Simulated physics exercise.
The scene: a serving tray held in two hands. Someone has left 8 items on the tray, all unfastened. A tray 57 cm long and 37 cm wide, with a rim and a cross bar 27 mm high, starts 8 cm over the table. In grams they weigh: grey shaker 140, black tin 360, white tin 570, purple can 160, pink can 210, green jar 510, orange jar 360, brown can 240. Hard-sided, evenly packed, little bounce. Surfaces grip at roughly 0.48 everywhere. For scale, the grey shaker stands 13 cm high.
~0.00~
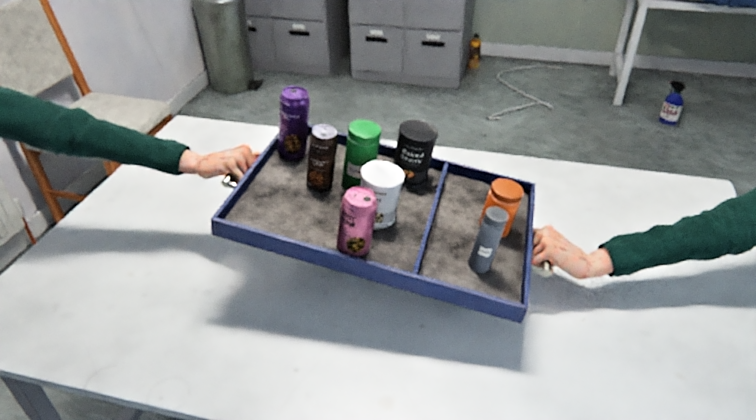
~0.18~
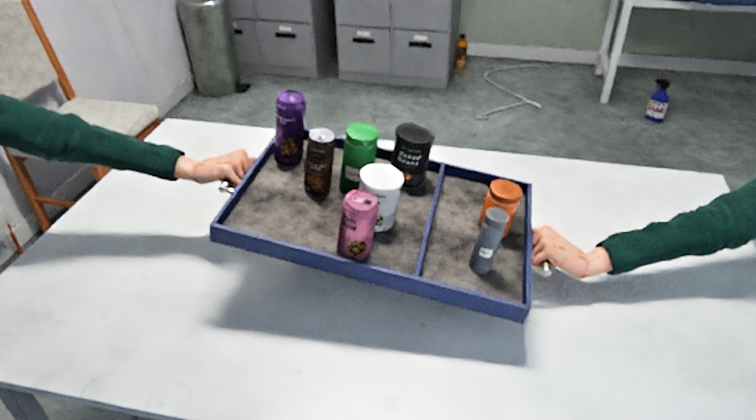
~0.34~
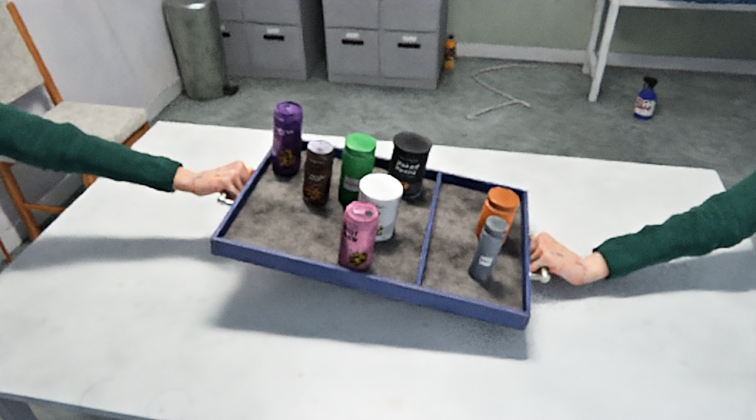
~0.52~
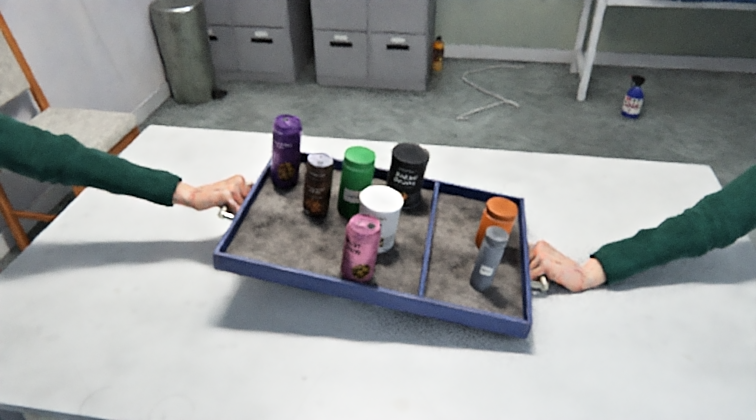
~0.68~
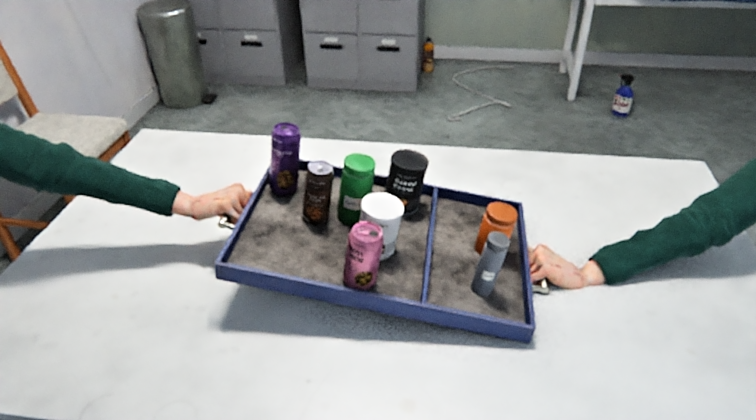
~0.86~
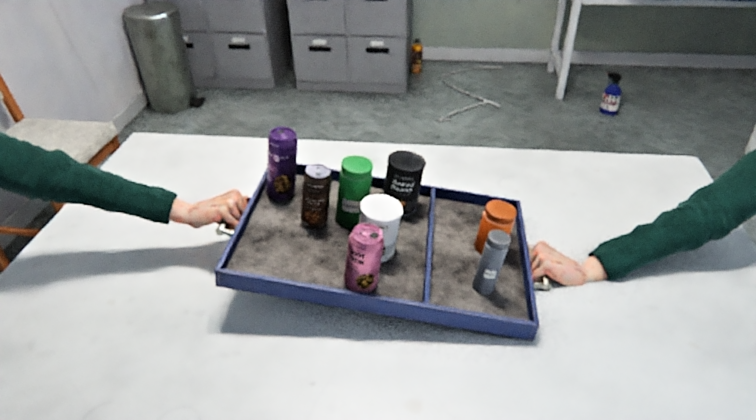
A blue-rimmed tray carrying eight upright cans, jars and tins is lowered by two green-sleeved hands toward a white table, its right edge coming down onto the surface while the left stays raised and the items keep their places.
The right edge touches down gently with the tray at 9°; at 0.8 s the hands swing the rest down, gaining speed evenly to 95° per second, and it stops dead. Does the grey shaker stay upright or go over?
The grey shaker stays upright.
After 0.96 s, right edge on the table, tray at 2°; purple can tipped 3° from how it sat.
After 1.06 s, tray flat on the table; purple can tipped 11° from how it sat.
At rest (1.6 s), all 8 in place, give or take 5 cm. In the last view, grey shaker near (484, 267).
